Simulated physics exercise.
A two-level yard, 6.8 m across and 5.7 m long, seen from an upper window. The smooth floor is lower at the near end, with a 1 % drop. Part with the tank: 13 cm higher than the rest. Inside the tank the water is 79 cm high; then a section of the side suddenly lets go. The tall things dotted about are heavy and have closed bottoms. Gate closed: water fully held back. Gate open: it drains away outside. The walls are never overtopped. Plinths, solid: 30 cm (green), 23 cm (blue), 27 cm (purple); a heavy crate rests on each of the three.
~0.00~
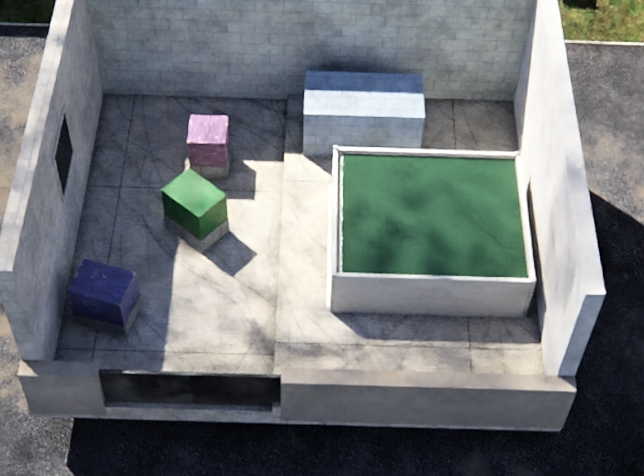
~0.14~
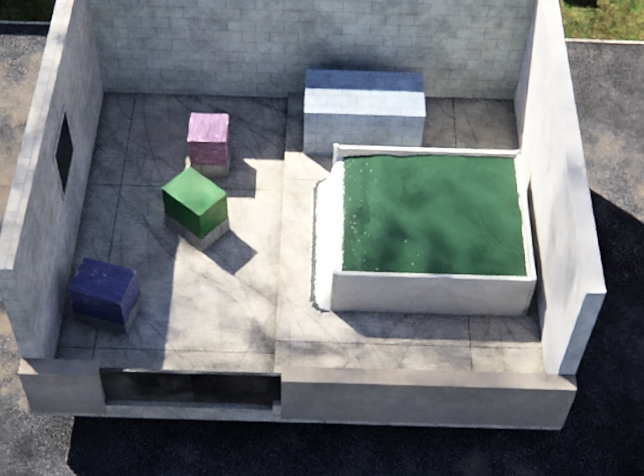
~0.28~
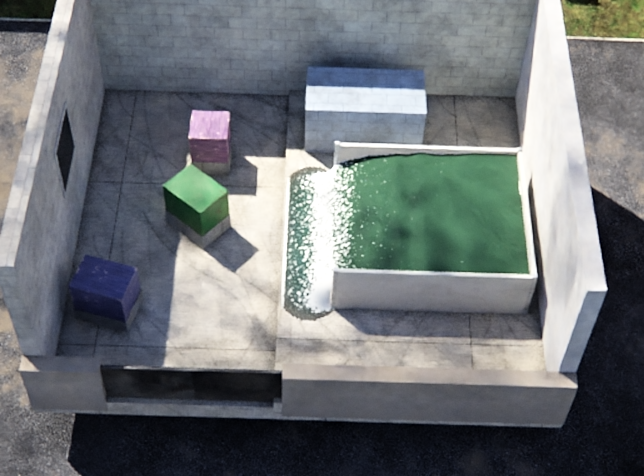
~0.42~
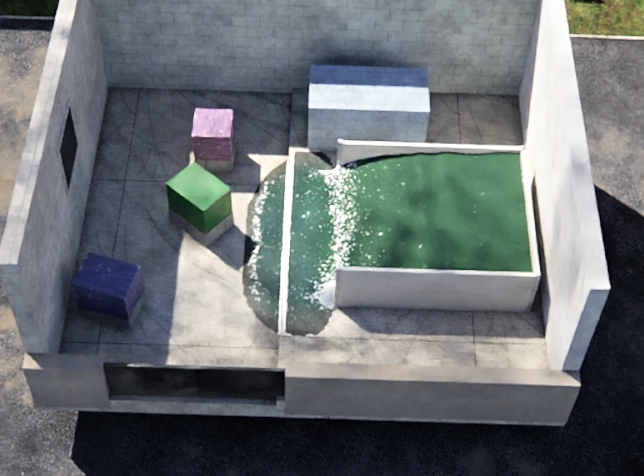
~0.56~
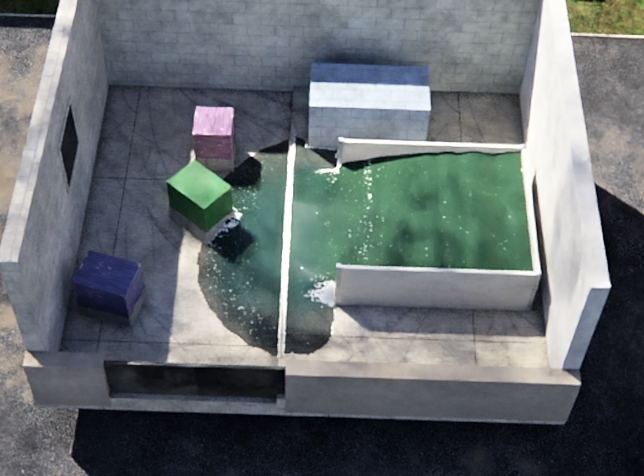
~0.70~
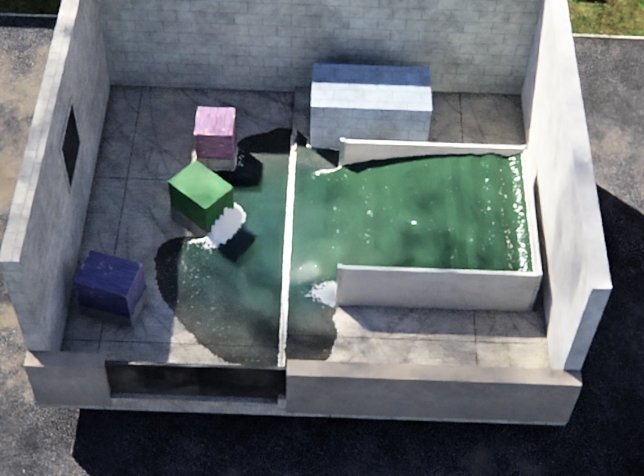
At first, green water lies still in a walled tank on the right of a pale yard. Then the tank's left side opens and water pours out in a white, foamy band, spreading left across the floor in a widening sheet that washes against the green block and darkens the ground.
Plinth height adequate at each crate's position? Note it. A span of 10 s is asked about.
In the end the green crate is met by the water; the blue crate is met by the water; the purple crate is met by the water.
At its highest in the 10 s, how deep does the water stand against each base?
Max (cm) - green: 46; blue: 55; purple: 51.
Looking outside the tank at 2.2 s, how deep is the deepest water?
I'd put it at close to 57 cm.
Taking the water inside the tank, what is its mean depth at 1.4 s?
It averages close to 47 centimetres.
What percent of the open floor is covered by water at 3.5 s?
About 70 per cent.
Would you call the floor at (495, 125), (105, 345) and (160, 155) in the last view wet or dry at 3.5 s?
Going through the three points: Not yet touched, then awash, then awash.
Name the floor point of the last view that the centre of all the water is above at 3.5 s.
I'd say somewhere around (236, 242).
After 1.4 s water covers 55 % of the floor and is deepest (54 cm) near (210, 176); green plinth reached, blue plinth reached, purple plinth reached.
After 2.2 s water covers 65 % of the floor and is deepest (57 cm) near (56, 380); green plinth reached, blue plinth reached, purple plinth reached.
After 3.5 s water covers 70 % of the floor and is deepest (48 cm) near (134, 383); green plinth reached, blue plinth reached, purple plinth reached.
After 6.0 s water covers 90 % of the floor and is deepest (30 cm) near (278, 388); green plinth reached, blue plinth reached, purple plinth reached.
After 10.0 s water covers 100 % of the floor and is deepest (27 cm) near (200, 385); highest at the green plinth 46 cm, highest at the blue plinth 55 cm, highest at the purple plinth 51 cm.
